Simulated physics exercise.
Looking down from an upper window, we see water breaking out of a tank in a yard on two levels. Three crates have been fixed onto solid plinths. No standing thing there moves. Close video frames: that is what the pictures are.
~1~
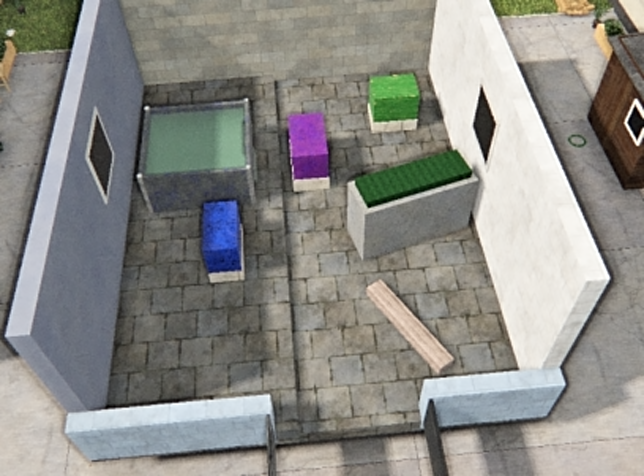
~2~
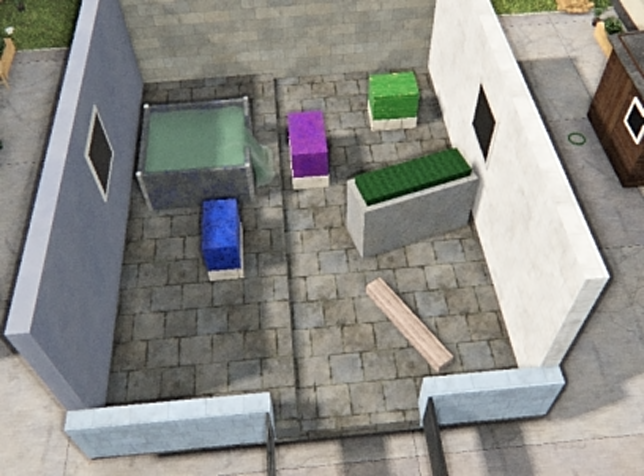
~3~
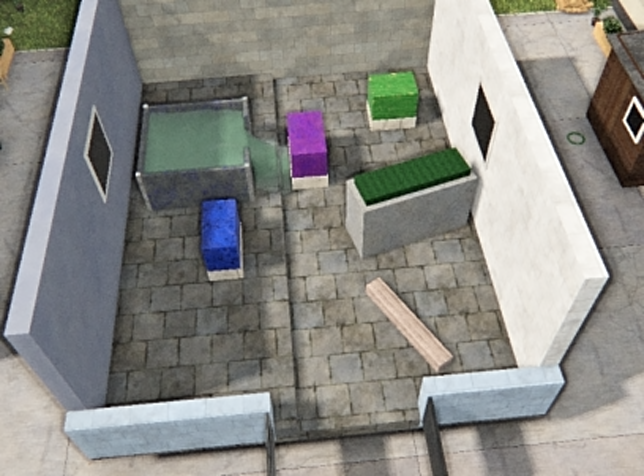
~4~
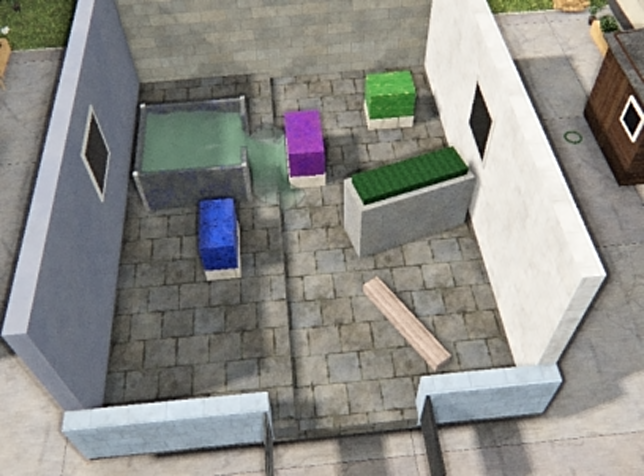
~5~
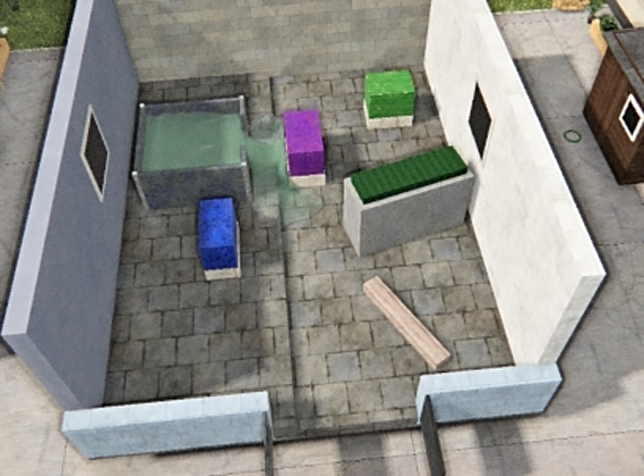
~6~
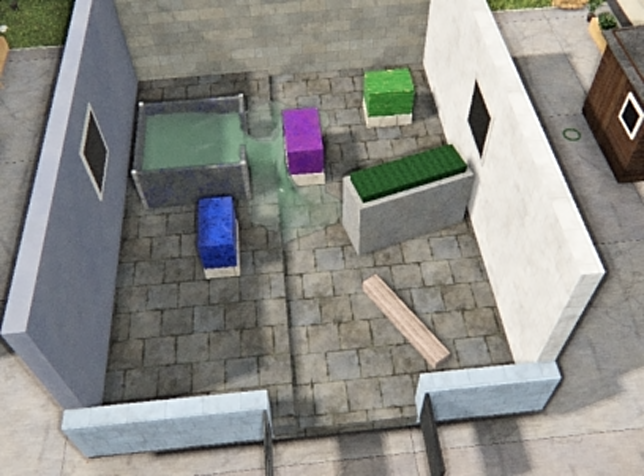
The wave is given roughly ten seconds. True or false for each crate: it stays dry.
Blue crate: True, it stays dry; green crate: True, it stays dry; purple crate: False, it gets wet.
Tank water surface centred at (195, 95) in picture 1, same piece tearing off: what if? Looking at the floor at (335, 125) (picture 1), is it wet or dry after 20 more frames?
Submerged.
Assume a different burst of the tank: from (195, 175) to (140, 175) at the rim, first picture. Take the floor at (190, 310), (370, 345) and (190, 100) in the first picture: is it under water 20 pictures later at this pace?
Those three places would be soaking, soaking and still unsoaked, in that order.
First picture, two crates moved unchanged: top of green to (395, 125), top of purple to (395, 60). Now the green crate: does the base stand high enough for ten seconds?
Result for green: Overtopped.
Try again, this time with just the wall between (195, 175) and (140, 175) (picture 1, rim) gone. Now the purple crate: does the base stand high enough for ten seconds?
Note: Purple crate is never reached.
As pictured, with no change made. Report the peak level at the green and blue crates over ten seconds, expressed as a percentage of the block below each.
In turn 50 and 30 per cent.
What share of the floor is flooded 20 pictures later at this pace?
Close to 50 in a hundred, I think.
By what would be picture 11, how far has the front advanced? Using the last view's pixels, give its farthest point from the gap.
Front's tip: Near (317, 335).
A moment on, water covers 25 % of the floor; the blue crate water round its plinth, the green crate water round its plinth, the purple crate water round its plinth.
Next, water covers 45 % of the floor; the blue crate water round its plinth, the green crate water round its plinth, the purple crate water round its plinth.
Then, water covers 50 % of the floor; the blue crate water round its plinth, the green crate water round its plinth, the purple crate water round its plinth.
Later, water covers 65 % of the floor; the blue crate water round its plinth, the green crate water round its plinth, the purple crate water round its plinth.
In the end, water covers 70 % of the floor; the blue crate stayed above the water, the green crate stayed above the water, the purple crate was topped.
